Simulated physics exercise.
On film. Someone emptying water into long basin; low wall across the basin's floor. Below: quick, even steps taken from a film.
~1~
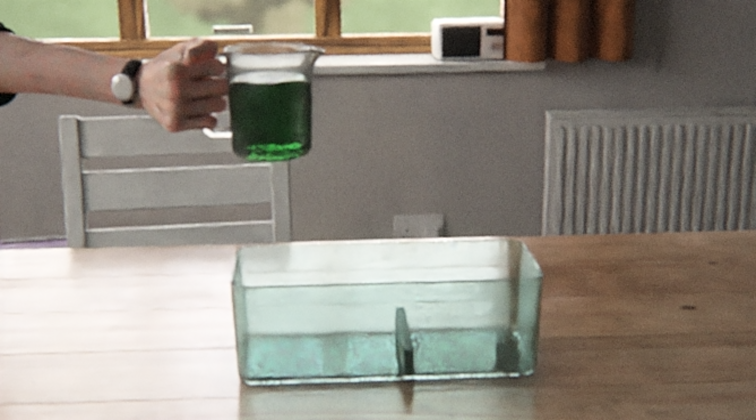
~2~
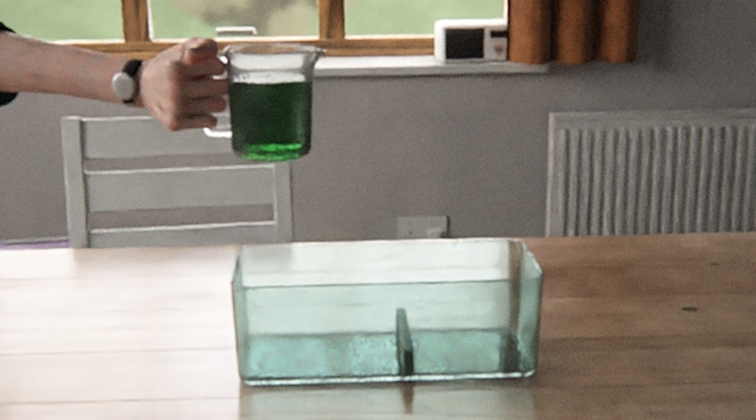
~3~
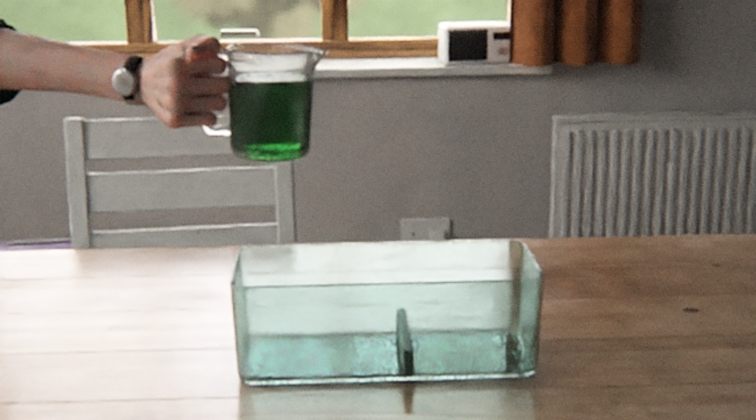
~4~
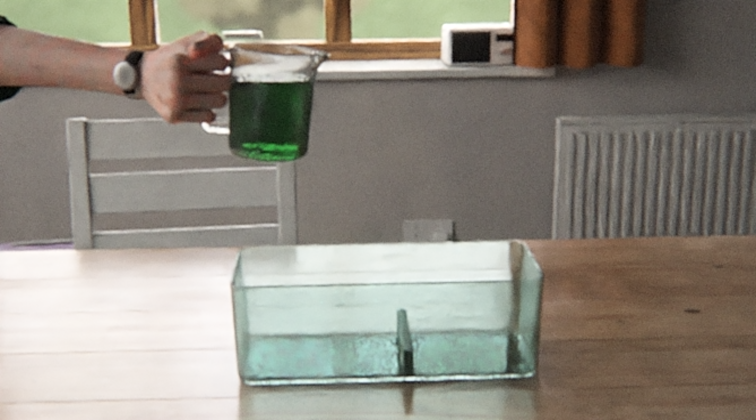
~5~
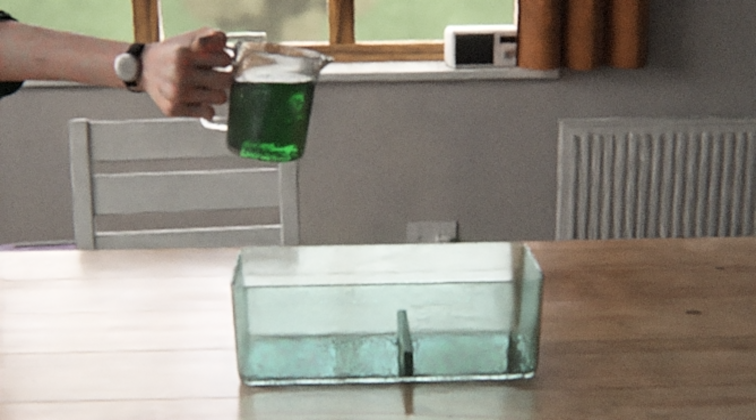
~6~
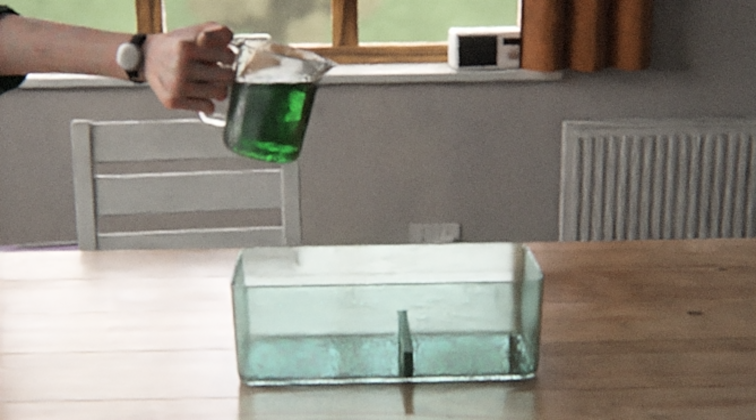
Hand tilting a glass jug of green water slightly to the right above a long clear basin with a low dividing wall.
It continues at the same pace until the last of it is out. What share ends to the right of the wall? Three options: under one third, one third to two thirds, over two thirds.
Answer: One third to two thirds.
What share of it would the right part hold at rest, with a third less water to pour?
I'd reckon close to 15 %.
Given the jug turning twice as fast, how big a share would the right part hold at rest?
About 20 %.
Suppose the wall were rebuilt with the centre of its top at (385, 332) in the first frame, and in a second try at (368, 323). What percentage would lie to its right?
It works out to around 75 per cent for the first and around 90 per cent for the second.
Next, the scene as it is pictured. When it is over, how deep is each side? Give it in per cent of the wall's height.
Left side 30 percent, right side 30 percent.
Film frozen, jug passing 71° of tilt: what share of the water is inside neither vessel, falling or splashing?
About 15 per cent.
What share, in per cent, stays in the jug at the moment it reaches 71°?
Near 85 percent is still in there.
A moment on, the jug is tipped part way and 87 per cent is still to pour, 0 is left of the wall and 0 right of it.
Next, the jug is tipped right over and 26 per cent is still to pour, 16 is left of the wall and 29 right of it.
Then the jug is tipped right over and 1 per cent is still to pour, 51 is left of the wall and 44 right of it.
Later the jug is tipped right over and 0 per cent is still to pour, 53 is left of the wall and 45 right of it.
Finally, 53 per cent lies left of the wall, 45 right of it and 2 outside.
